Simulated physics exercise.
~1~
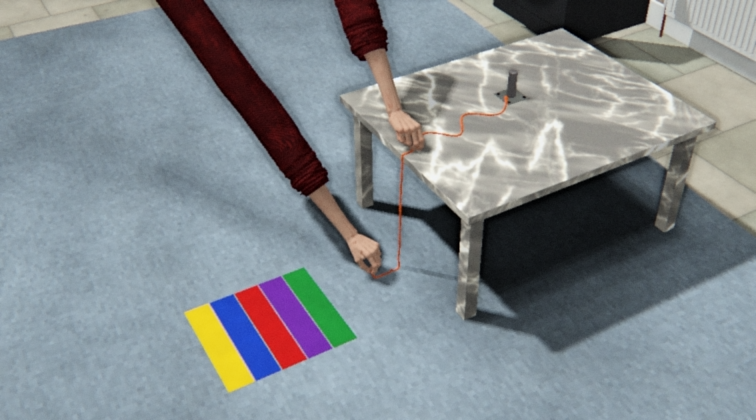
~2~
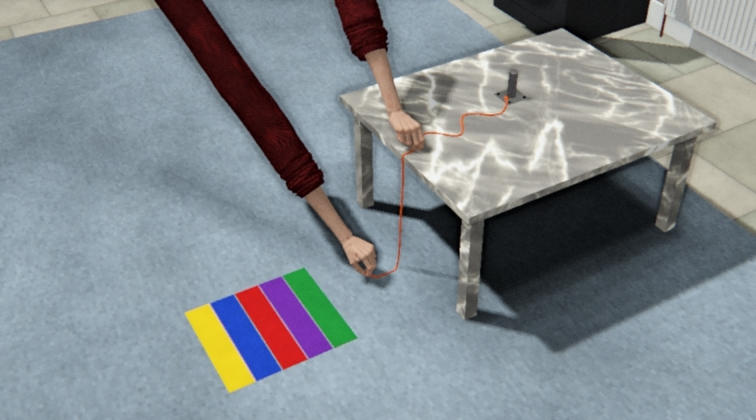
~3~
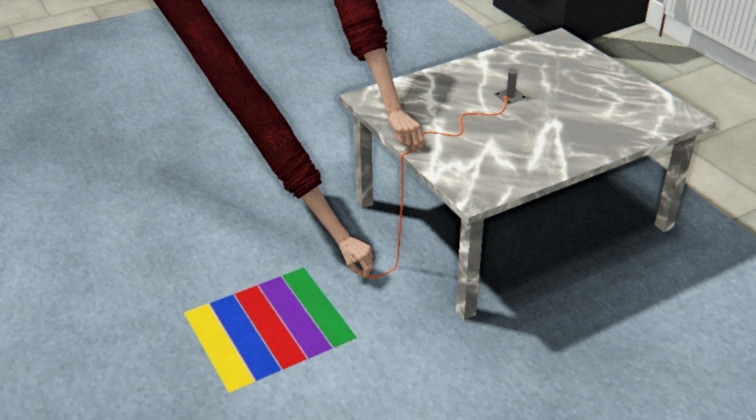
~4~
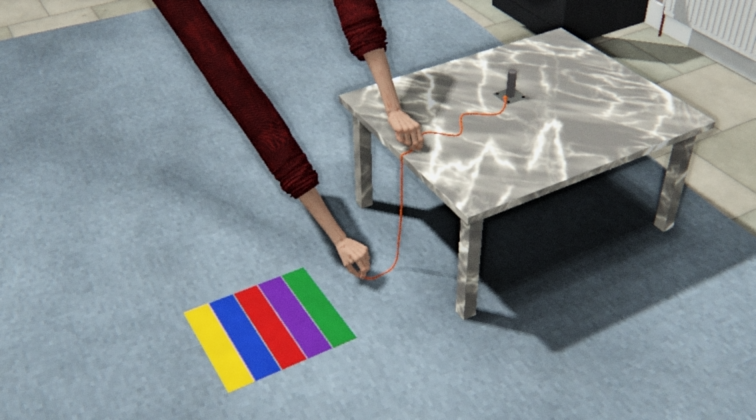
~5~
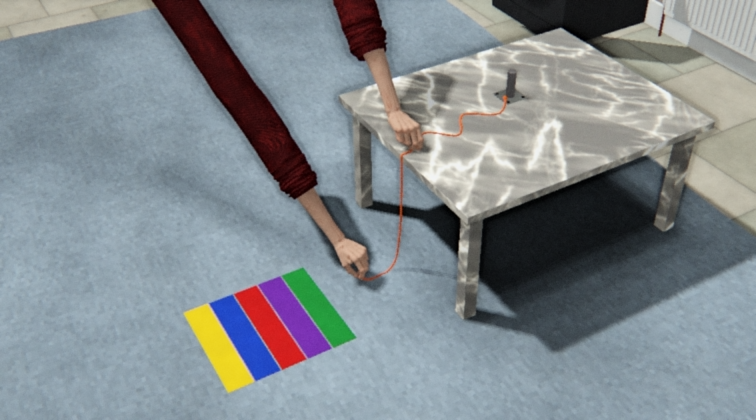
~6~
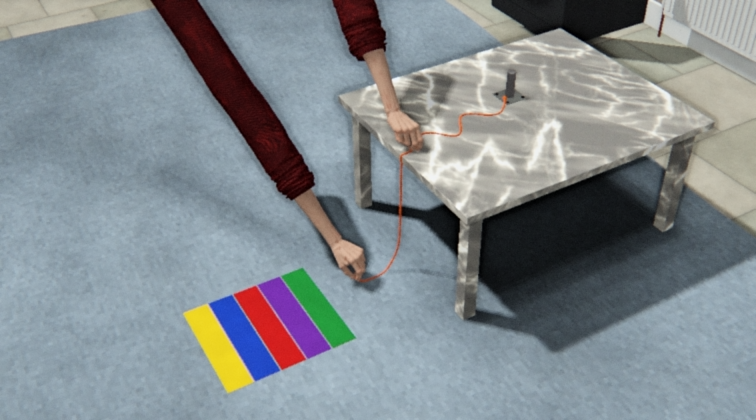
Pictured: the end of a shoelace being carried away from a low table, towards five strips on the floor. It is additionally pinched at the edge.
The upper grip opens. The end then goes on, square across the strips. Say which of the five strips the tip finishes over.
Blue.
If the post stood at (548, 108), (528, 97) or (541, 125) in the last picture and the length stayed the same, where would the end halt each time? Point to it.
In order, near (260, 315), (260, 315) and (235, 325).
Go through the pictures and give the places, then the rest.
End (371, 272); green (336, 329); purple (311, 340); red (286, 350); blue (260, 361); yellow (233, 372), in the first picture.
End (366, 274); shoelace through (503, 112) (462, 123) (428, 133) (403, 166) (401, 214) (398, 258), in the second picture.
End (363, 275), in the third picture.
End (360, 276); shoelace through (502, 111) (461, 123) (427, 133) (402, 166) (401, 213) (397, 259), in the fourth picture.
End (358, 276), in the fifth picture.
End (355, 278); shoelace through (501, 112) (460, 123) (426, 133) (401, 166) (401, 214) (392, 260), in the sixth picture.
Early on, end near (282, 307); over purple.
Midway, end near (256, 317); over red.
At the end of the slack, end near (241, 323); over blue. Over blue.
